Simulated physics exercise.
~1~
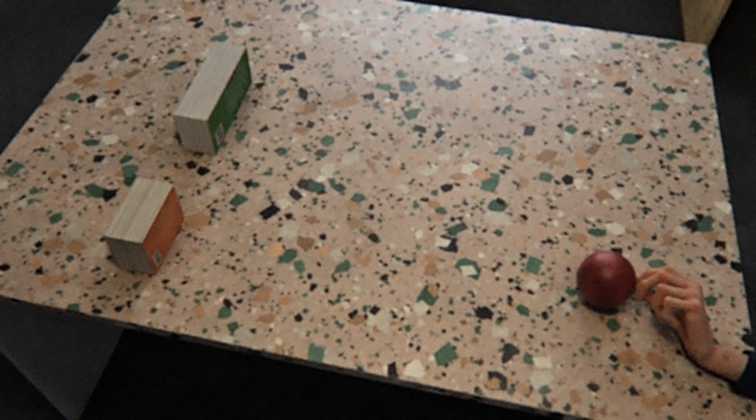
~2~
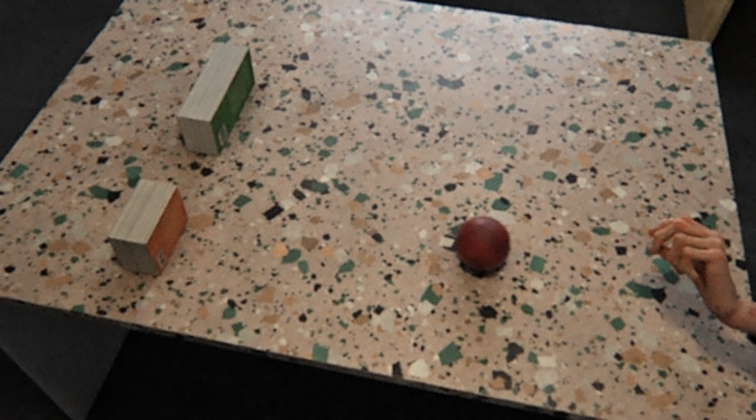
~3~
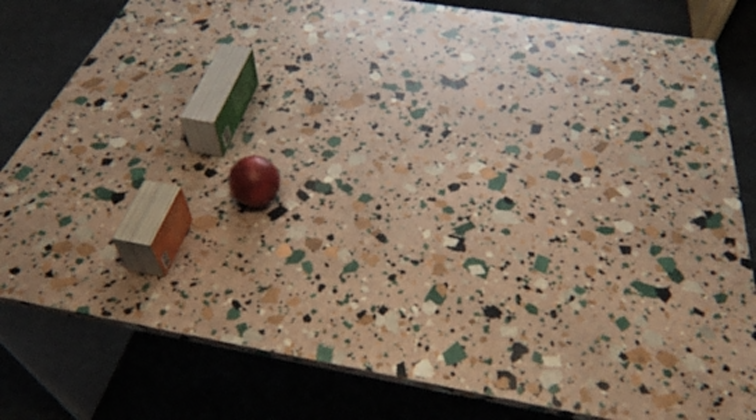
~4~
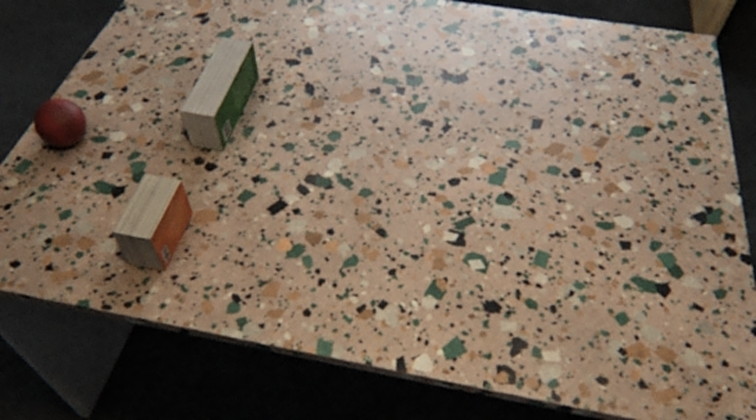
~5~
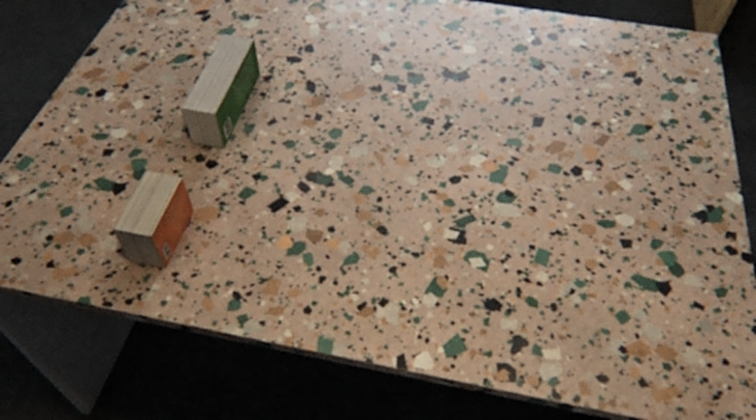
On a speckled table, a hand rolls a red ball left between two blocks and out of view.
